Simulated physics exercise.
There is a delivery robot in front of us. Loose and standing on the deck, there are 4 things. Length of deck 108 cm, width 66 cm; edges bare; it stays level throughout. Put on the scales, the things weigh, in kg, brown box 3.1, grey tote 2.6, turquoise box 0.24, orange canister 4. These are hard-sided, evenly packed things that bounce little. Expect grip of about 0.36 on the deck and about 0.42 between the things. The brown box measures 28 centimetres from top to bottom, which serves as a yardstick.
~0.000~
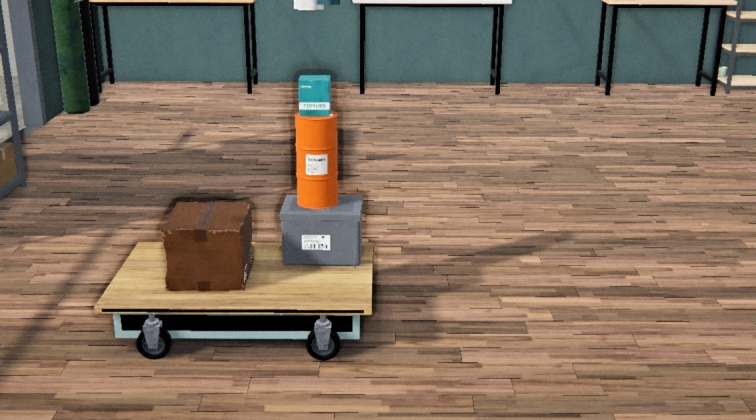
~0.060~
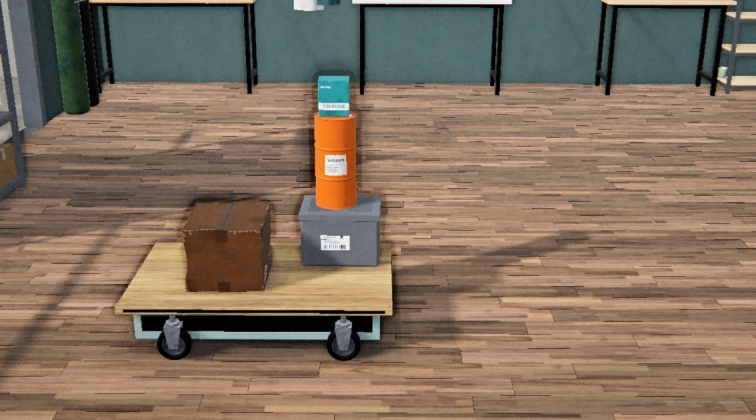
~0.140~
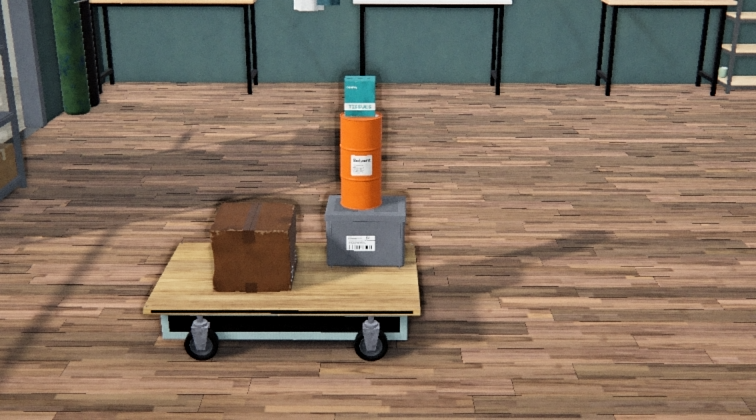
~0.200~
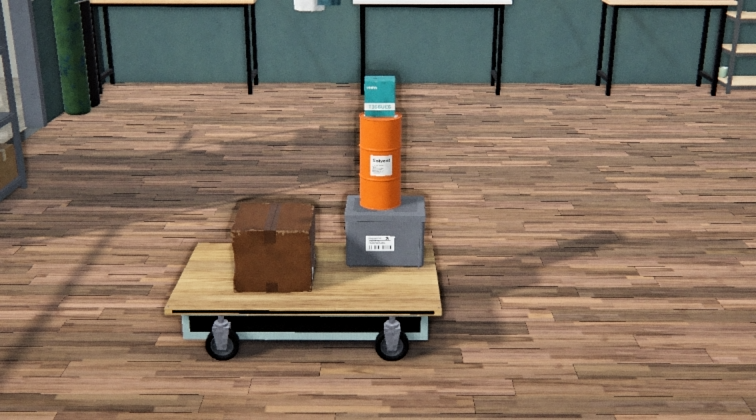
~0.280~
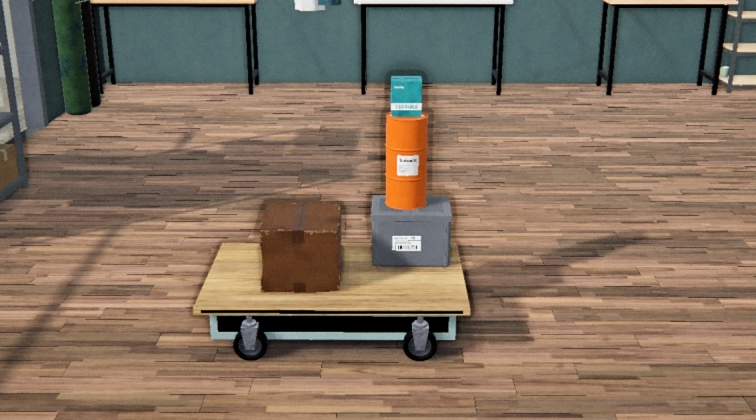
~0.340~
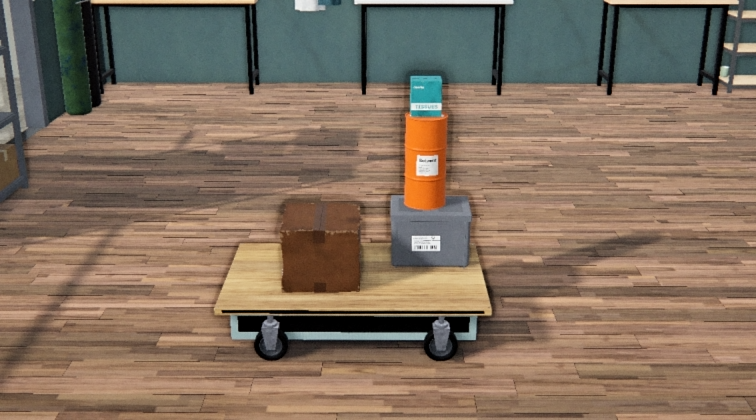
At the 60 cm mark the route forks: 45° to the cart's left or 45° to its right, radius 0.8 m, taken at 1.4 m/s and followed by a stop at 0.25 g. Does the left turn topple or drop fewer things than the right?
Yes.
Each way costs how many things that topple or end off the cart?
Tally: Left 1, right 3.
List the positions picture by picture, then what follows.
In the first picture, 0 cm covered; brown box (210, 245); grey tote (323, 230).
In the second picture, 8 cm covered; turquoise box (334, 96); orange canister (336, 159).
In the third picture, 20 cm covered; turquoise box (360, 96); orange canister (361, 160).
In the fourth picture, 28 cm covered; turquoise box (380, 96); orange canister (380, 160).
In the fifth picture, 39 cm covered; turquoise box (406, 96); orange canister (406, 160).
In the sixth picture, 48 cm covered; brown box (322, 246); grey tote (430, 231).
Turning left. At 0.74 s, 104 cm covered, turned 21°; grey tote slid 14 cm near (538, 219); turquoise box slid 15 cm; orange canister slid 14 cm.
After 1.24 s, 171 cm covered, turned 45°; grey tote leaning 4° near (597, 177); turquoise box leaning 5°; orange canister leaning 5°.
After 2.34 s, 193 cm covered, turned 45°, stopped; turquoise box now off the cart; grey tote slid 23 cm near (620, 170); orange canister leaning 9°.
At rest (3.7 s), off the cart, turquoise box; not toppled but over 10 cm from the start, grey tote and orange canister; the last one in place, give or take 10 cm. In the last view, brown box near (565, 189), grey tote near (620, 170).
Turning right instead, grey tote, turquoise box and orange canister tipped over or off the cart, 3 of 4 in all.
